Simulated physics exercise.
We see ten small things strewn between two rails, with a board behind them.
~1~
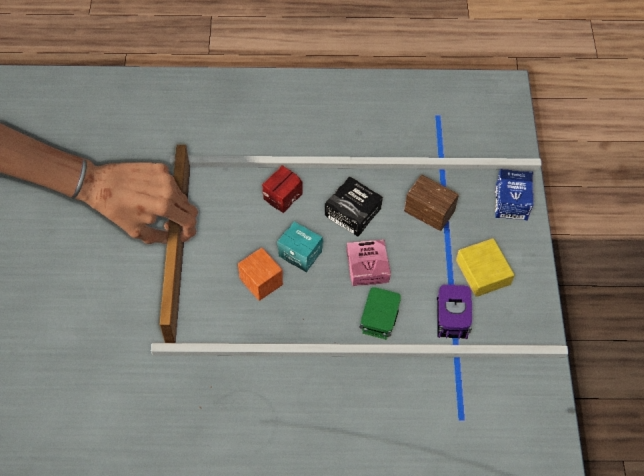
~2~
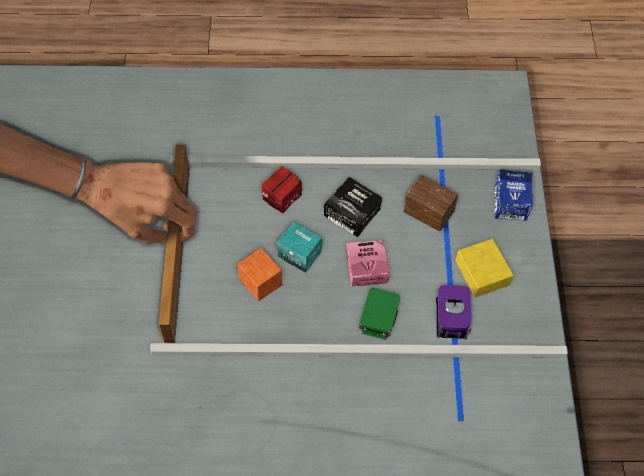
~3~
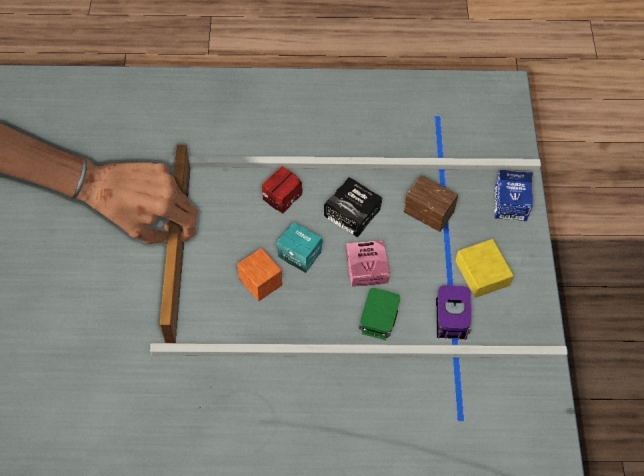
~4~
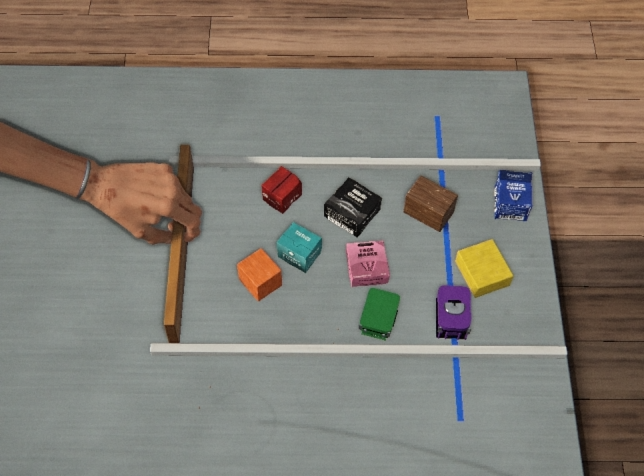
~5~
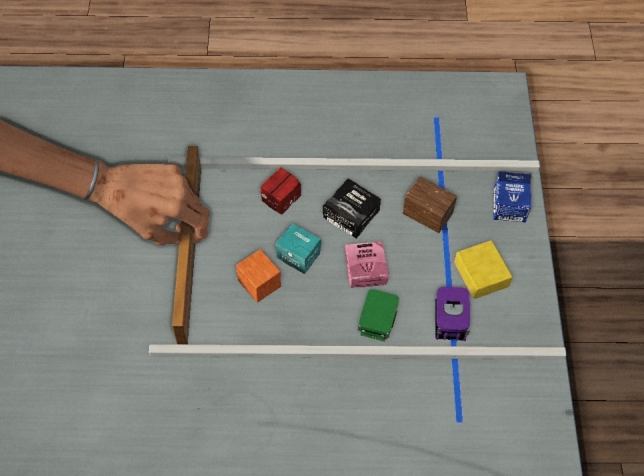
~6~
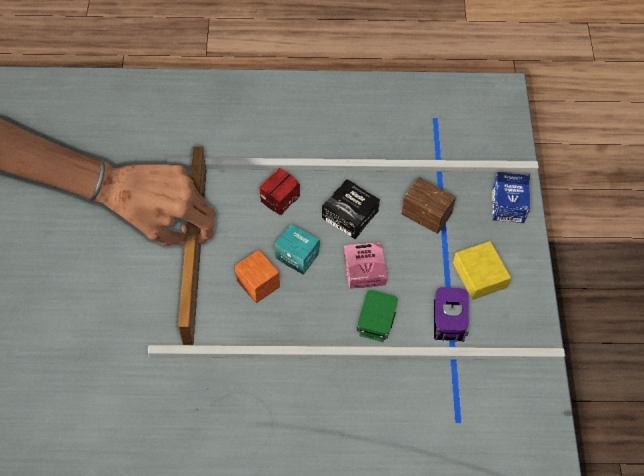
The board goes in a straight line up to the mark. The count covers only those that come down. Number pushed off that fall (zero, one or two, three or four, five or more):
Zero.
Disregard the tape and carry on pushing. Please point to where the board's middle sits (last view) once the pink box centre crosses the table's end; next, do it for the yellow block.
Approx. (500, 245) / approx. (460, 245) for the other.
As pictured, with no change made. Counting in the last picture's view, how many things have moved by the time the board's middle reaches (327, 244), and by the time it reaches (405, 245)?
At the first point the count is 5, at the second it's 9.
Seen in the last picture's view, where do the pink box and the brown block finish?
Looks like one lands around (501, 275), and the other around (513, 235).
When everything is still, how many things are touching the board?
That makes 5.
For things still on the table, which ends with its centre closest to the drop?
The answer is the yellow block.
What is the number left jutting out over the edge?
So the number is 1.
Early on, none off yet; blue box at rest near (511, 198); yellow block at rest near (482, 270); purple case at rest near (451, 315).
Finally, the number that fall off is zero.
